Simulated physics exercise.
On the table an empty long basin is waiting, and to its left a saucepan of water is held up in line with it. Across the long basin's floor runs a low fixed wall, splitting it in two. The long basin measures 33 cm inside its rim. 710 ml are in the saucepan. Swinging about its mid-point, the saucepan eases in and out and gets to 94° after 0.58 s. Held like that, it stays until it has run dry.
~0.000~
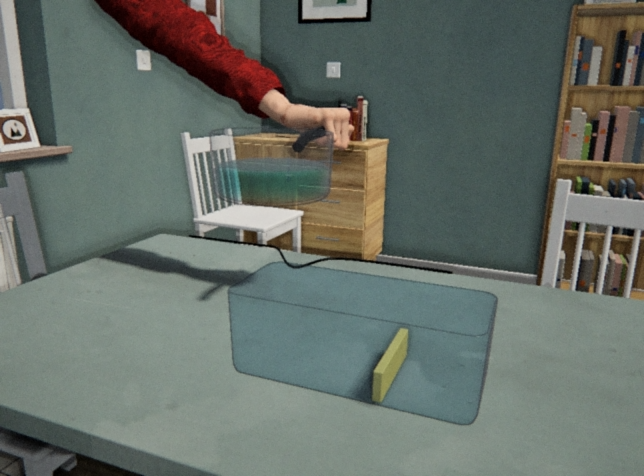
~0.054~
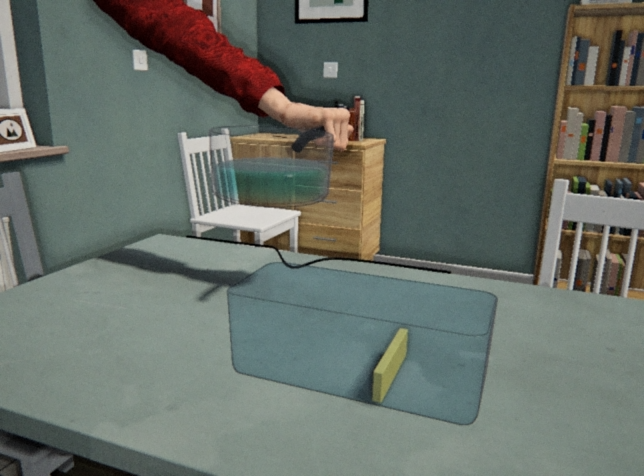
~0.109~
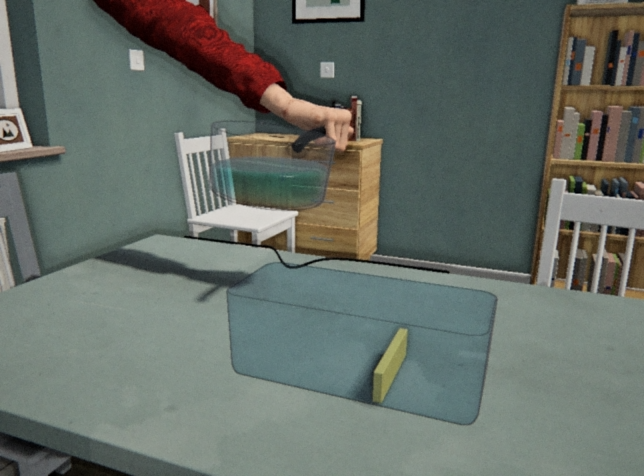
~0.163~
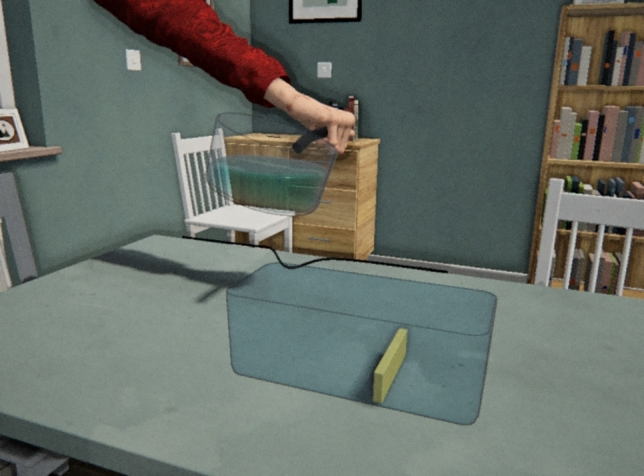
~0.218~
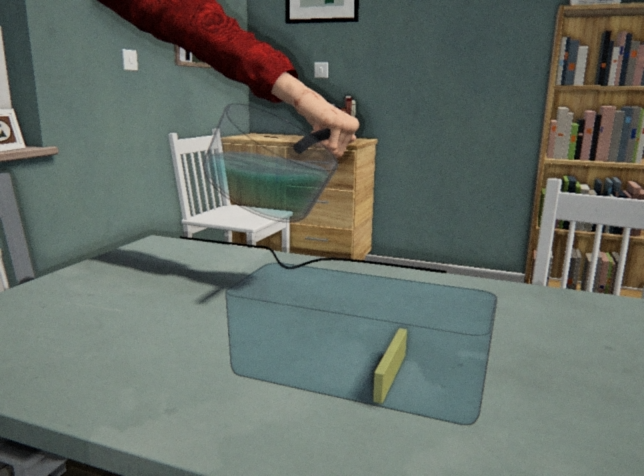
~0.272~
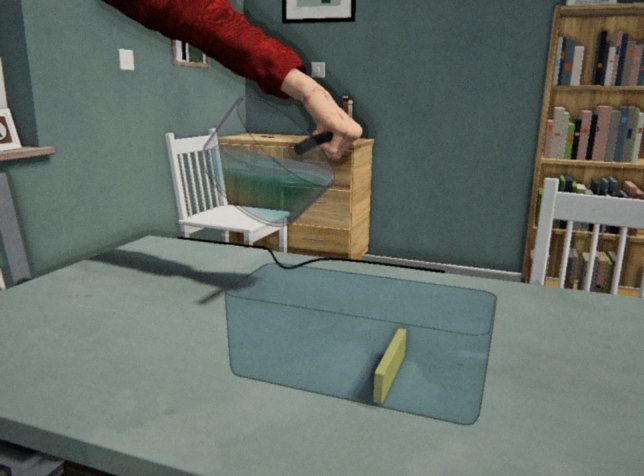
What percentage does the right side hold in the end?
About 8 per cent.
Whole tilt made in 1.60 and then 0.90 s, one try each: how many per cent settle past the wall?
Result: 5 per cent, then 5 per cent.
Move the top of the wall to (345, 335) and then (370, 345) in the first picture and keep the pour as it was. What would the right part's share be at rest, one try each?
Roughly 80 per cent, then 20 per cent.
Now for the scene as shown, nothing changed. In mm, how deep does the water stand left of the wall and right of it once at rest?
Left 22 mm, right 4 mm.
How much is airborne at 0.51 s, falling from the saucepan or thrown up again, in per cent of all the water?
It comes to roughly 46 per cent.
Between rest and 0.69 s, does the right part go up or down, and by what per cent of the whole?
Net gain of about 7.
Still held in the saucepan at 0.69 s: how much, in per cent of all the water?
18 %.
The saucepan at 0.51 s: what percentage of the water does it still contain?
Fraction remaining: Approx. 38 per cent.
Then, 0.51 s in, the tilt is 91° and 37 per cent is still to pour, 17 is left of the wall and 0 right of it.
Then, 0.69 s in, the tilt is 94° and 17 per cent is still to pour, 66 is left of the wall and 1 right of it.
Then, 0.88 s in, the tilt is 94° and 6 per cent is still to pour, 78 is left of the wall and 6 right of it.
Then, 1.08 s in, the tilt is 94° and 2 per cent is still to pour, 85 is left of the wall and 8 right of it.
Finally, 89 per cent lies left of the wall, 8 right of it and 3 outside.
